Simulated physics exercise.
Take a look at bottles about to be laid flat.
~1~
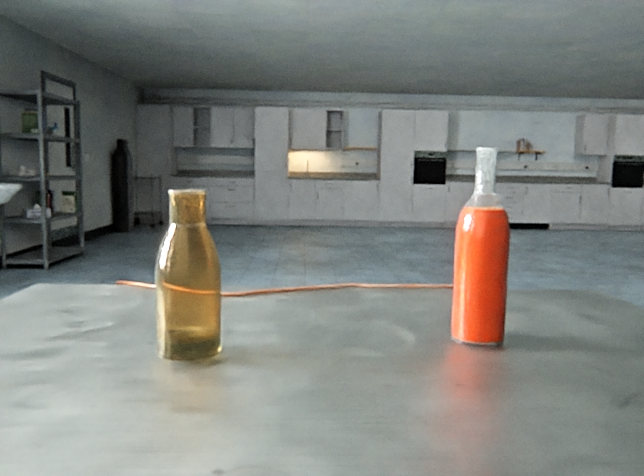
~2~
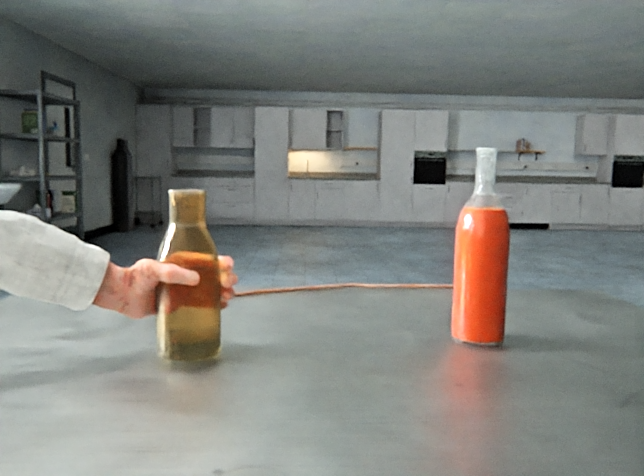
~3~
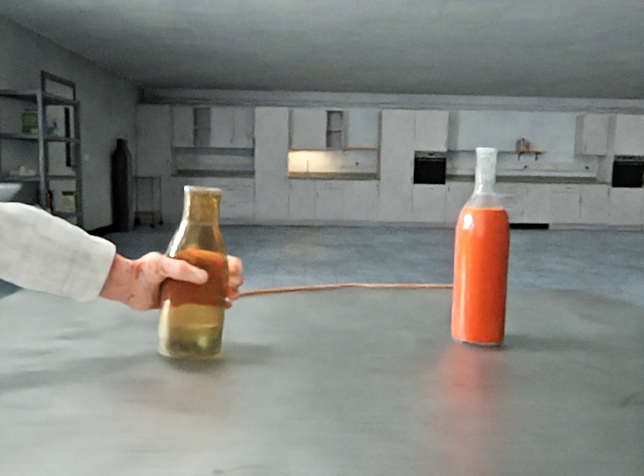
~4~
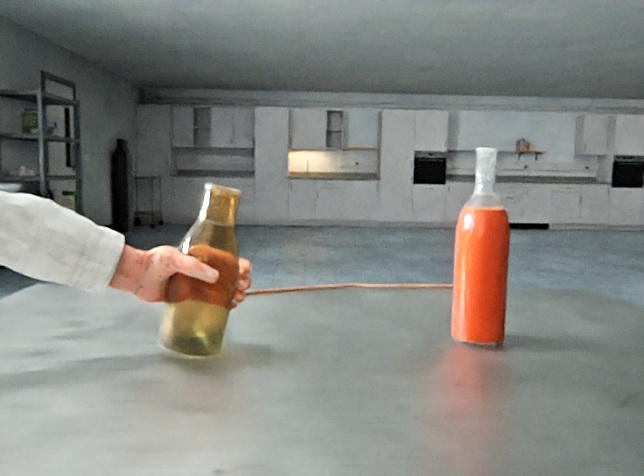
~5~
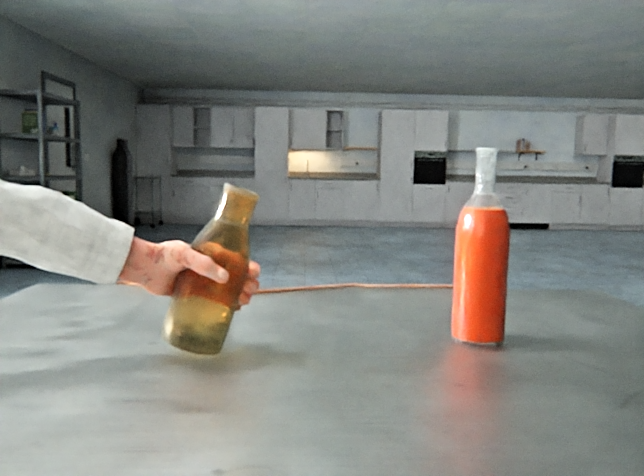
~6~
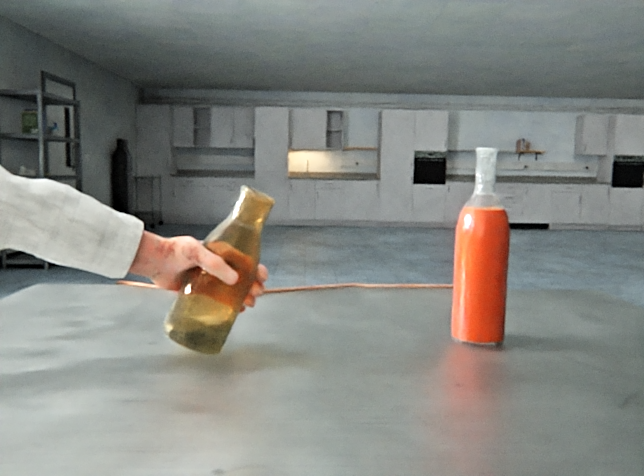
A hand in a white sleeve reaches in from the left and grips an open amber glass bottle on a smooth grey tabletop, seen from just above table height in a large dim room with pale cabinets along the back wall. An open clear bottle of orange-red liquid stands at right, with a thin copper-coloured line behind them. The hand gradually leans the left bottle rightward, while the right bottle and camera stay still.
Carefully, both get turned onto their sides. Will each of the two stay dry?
Left bottle: Yes, right bottle: No.
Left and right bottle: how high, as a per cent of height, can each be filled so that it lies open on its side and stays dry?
14 %, then 22 %.
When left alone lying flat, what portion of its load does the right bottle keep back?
By my reckoning, something like 35 per cent.
Next, the left bottle is nearly down; left bottle, dry at the neck.
After that, the left bottle lies flat; left bottle, dry at the neck.
Finally, both lie flat; left bottle, dry at the neck; right bottle, some has come out.
